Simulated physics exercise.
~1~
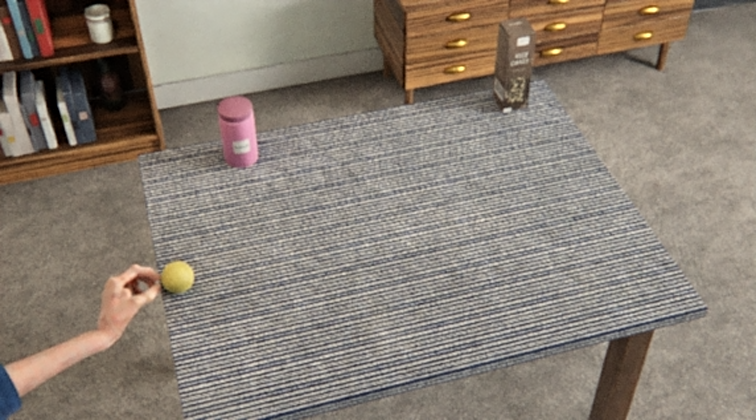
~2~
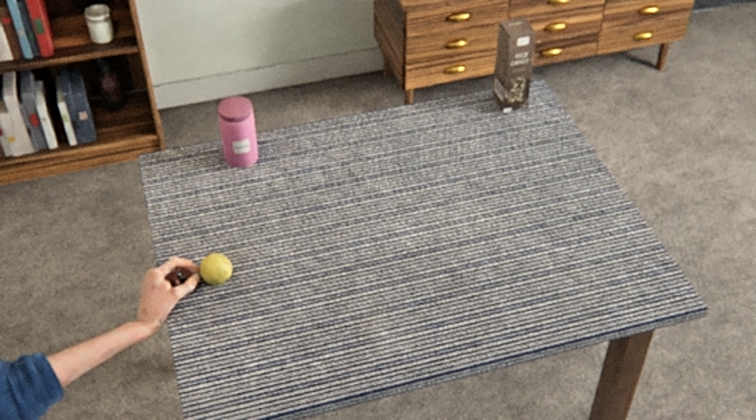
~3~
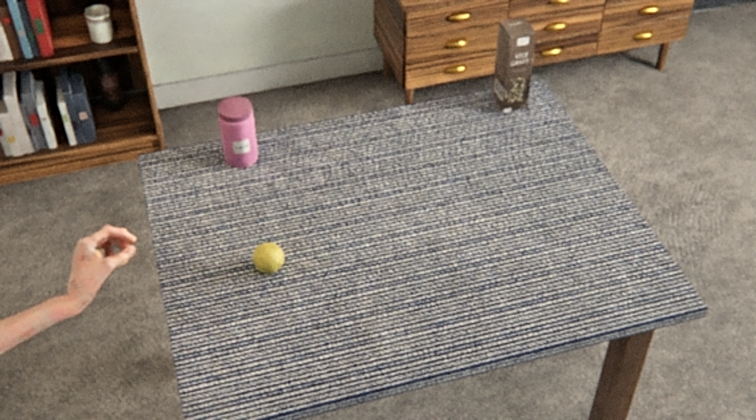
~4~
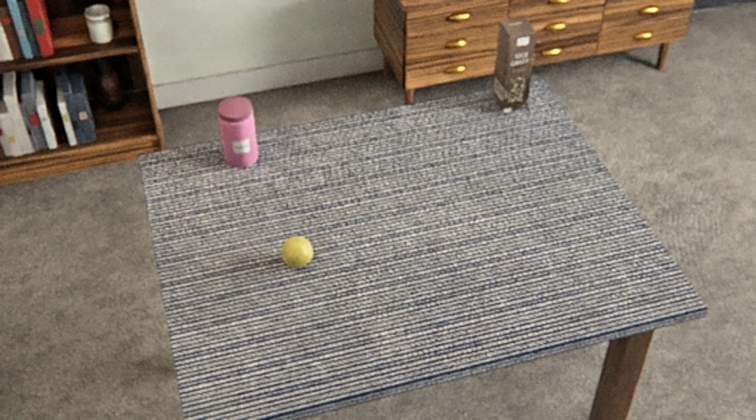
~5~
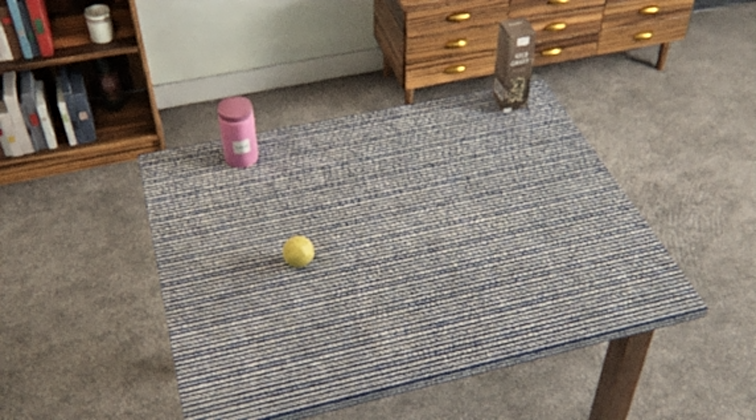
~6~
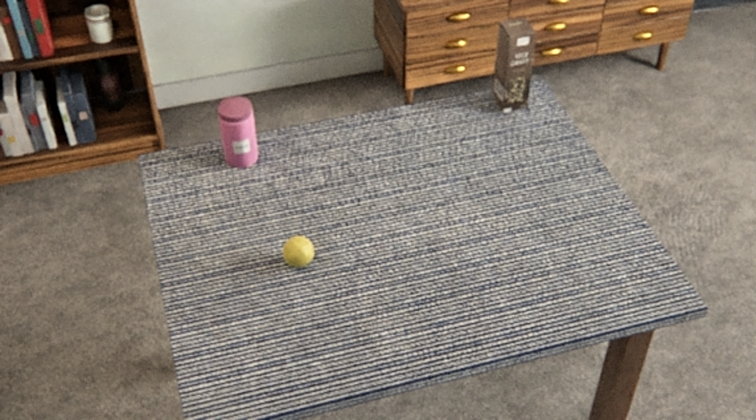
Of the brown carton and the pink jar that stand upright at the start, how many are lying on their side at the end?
None of them are lying on their side, as the brown carton and the pink jar both stay upright.
